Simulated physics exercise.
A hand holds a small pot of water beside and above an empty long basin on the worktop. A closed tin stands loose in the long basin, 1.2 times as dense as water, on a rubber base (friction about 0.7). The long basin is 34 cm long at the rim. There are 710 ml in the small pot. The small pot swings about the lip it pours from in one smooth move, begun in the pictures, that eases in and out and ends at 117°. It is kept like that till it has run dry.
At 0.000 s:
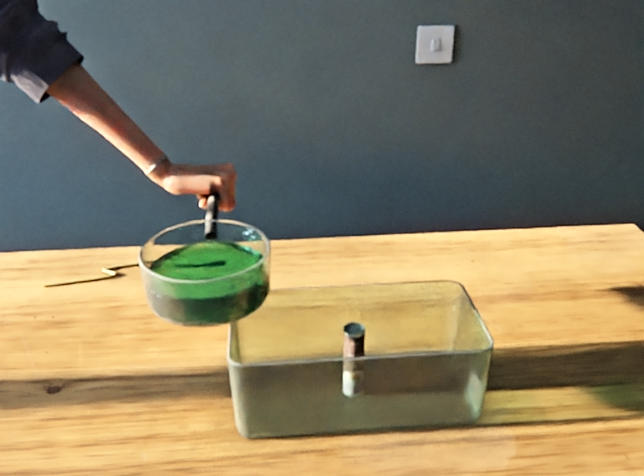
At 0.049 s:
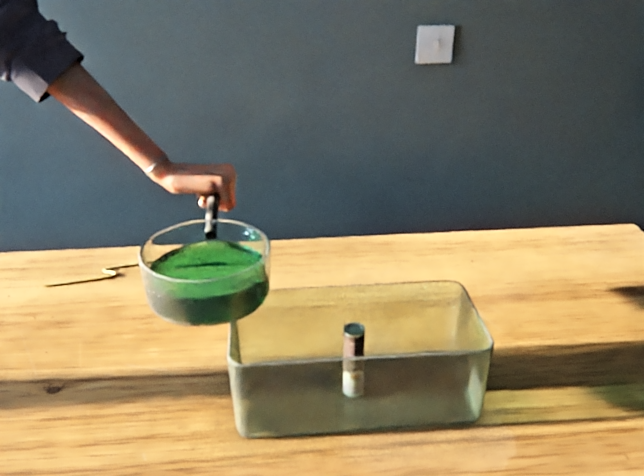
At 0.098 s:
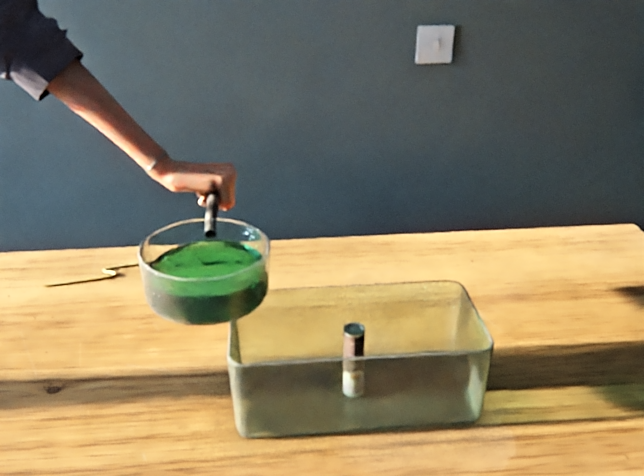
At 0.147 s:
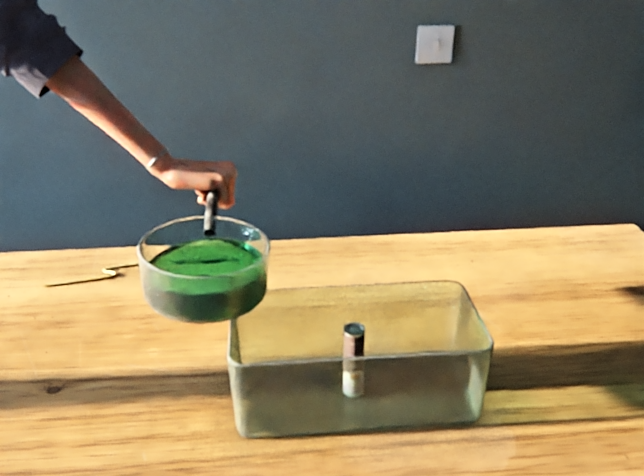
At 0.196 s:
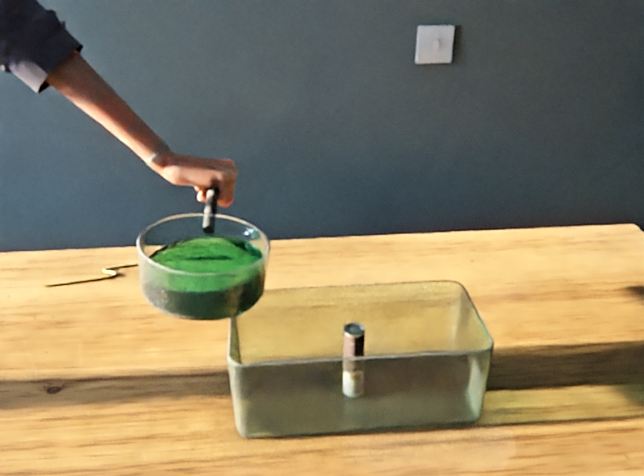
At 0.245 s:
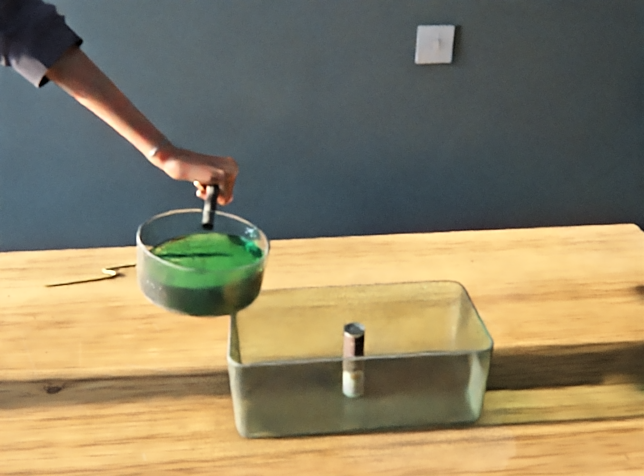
A hand holds a small clear pot of green liquid above a wooden worktop and slowly tilts it slightly to the right, beside a long, clear basin in which a small upright cylinder stands still.
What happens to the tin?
It topples.
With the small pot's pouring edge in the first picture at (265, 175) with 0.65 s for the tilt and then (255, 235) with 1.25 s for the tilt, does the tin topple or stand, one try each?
First it stays up; then it goes over.
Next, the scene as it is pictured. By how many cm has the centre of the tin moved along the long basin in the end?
Some 7.5 cm.
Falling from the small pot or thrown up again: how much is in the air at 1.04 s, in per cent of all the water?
Near 14 in a hundred.
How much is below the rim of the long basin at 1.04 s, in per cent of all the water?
Near 78 in a hundred.
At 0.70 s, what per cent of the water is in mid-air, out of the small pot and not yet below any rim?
Near 36 in a hundred.
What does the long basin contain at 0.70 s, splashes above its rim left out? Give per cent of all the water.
About 5 per cent.
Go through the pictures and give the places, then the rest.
In the first frame, it leans 0°; its right rim is at (269, 247); the water meets the walls at (147, 269) and (268, 264); the long basin's rim runs from (231, 327) to (477, 313); the tin's top is at (354, 332).
In the second frame, it leans 0°; its right rim is at (269, 247); the water meets the walls at (147, 269) and (267, 263).
In the third frame, it leans 2°; its right rim is at (269, 247); the water meets the walls at (146, 268) and (267, 262).
In the fourth frame, it leans 4°; its right rim is at (269, 247); the water meets the walls at (145, 266) and (266, 260).
In the fifth frame, it leans 7°; its right rim is at (269, 247); the water meets the walls at (143, 263) and (265, 258).
In the sixth frame, it leans 10°; its right rim is at (269, 247); the water meets the walls at (141, 259) and (265, 255).
After 0.70 s the tilt is 68° and 59 per cent is still to pour; the tin stands where it began.
After 1.04 s the tilt is 108° and 6 per cent is still to pour; the tin stands where it began.
After 1.39 s the tilt is 117° and 0 per cent is still to pour; the tin leans 56°.
After 1.77 s the tilt is 117° and 0 per cent is still to pour; the tin lies on its side.
In the end the tin lies on its side.
